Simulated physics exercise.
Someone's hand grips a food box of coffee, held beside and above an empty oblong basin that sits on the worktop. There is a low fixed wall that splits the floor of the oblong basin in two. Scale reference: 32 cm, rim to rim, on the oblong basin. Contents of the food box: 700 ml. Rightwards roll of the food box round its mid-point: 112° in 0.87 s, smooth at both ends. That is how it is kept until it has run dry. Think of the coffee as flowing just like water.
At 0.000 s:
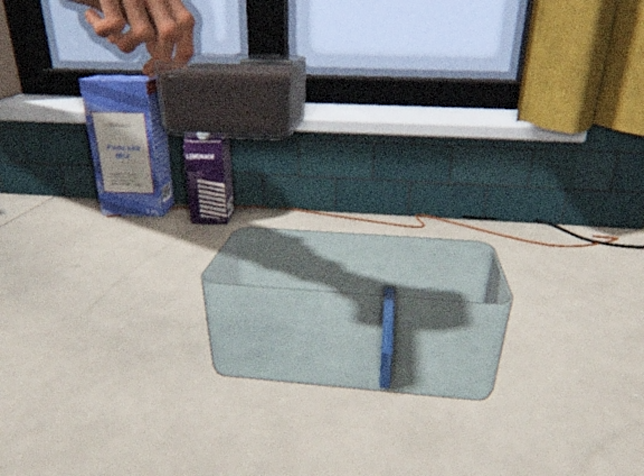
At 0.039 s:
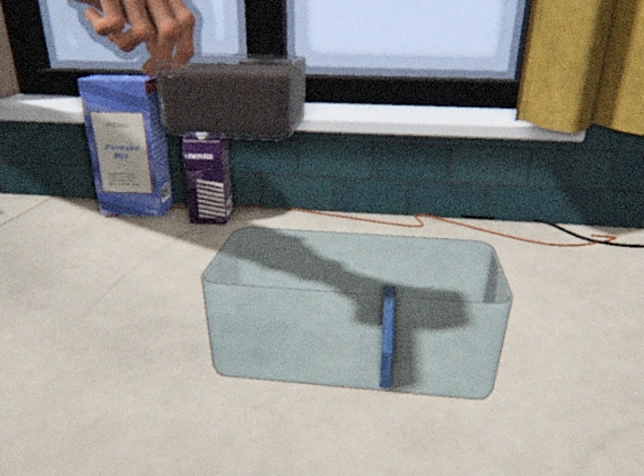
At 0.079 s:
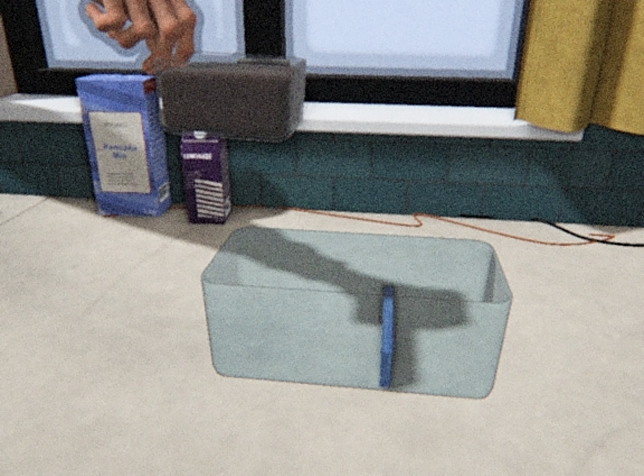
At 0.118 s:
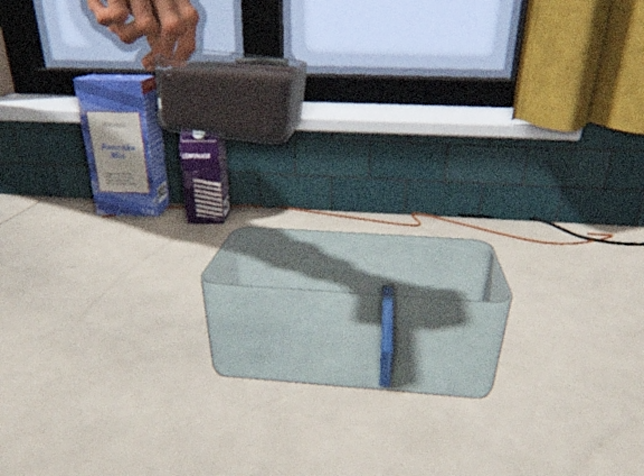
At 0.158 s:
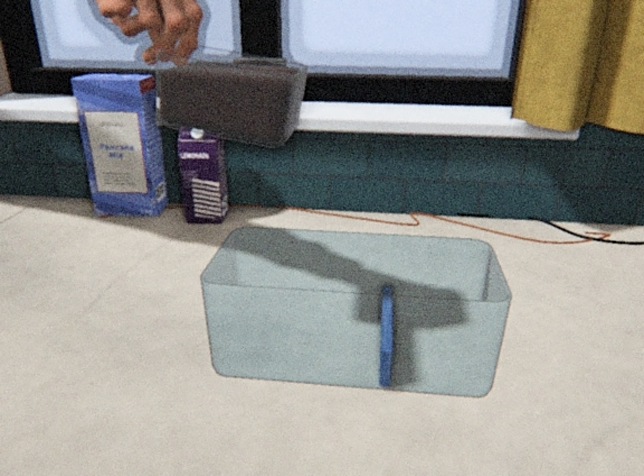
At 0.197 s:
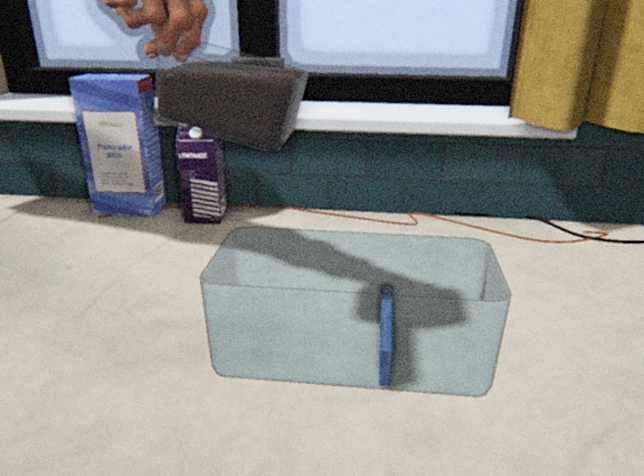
A clear food box of dark brown liquid is held above a pale worktop by a window, seen from the front and slightly above. A hand shows at upper left, with blue and purple cartons behind, an empty, pale blue-green basin holding a blue upright strip in front, and a yellow curtain at right. The box slowly rolls rightwards, its right end dipping modestly, as the hand shifts right and the camera drifts slightly.
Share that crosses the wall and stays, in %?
16 %.
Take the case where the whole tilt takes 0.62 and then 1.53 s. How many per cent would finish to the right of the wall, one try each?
It comes to 10 per cent, and then 30 per cent.
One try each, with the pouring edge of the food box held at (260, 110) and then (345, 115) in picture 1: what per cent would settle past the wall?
Respectively 5 and 65 %.
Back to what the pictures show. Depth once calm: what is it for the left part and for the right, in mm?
Left part about 20 mm deep, right part about 6 mm deep.
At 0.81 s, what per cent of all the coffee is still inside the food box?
I reckon near 5 per cent still sits there.
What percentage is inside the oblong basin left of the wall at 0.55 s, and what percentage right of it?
14 on the left, 0 on the right, roughly.
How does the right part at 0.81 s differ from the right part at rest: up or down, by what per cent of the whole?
A gain, roughly 1.
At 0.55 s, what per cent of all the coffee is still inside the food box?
38 %.
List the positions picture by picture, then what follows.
The first picture shows tilt 0°; pouring edge (298, 63); surface from (177, 70) to (297, 72); the oblong basin's rim runs from (220, 253) to (502, 272); the wall's top is at (388, 318).
The second picture shows tilt 1°; pouring edge (298, 64); surface from (176, 69) to (298, 72).
The third picture shows tilt 2°; pouring edge (299, 66); surface from (176, 68) to (297, 73).
The fourth picture shows tilt 5°; pouring edge (300, 69); surface from (177, 67) to (298, 74).
The fifth picture shows tilt 9°; pouring edge (301, 74); surface from (176, 67) to (300, 75).
The sixth picture shows tilt 14°; pouring edge (302, 80); surface from (175, 68) to (301, 77).
After 0.55 s the tilt is 78° and 37 per cent is still to pour, 13 is left of the wall and 0 right of it.
After 0.81 s the tilt is 111° and 5 per cent is still to pour, 71 is left of the wall and 15 right of it.
After 1.08 s the tilt is 112° and 0 per cent is still to pour, 79 is left of the wall and 15 right of it.
After 1.37 s the tilt is 112° and 0 per cent is still to pour, 79 is left of the wall and 16 right of it.
In the end 79 per cent lies left of the wall, 16 right of it and 5 outside.
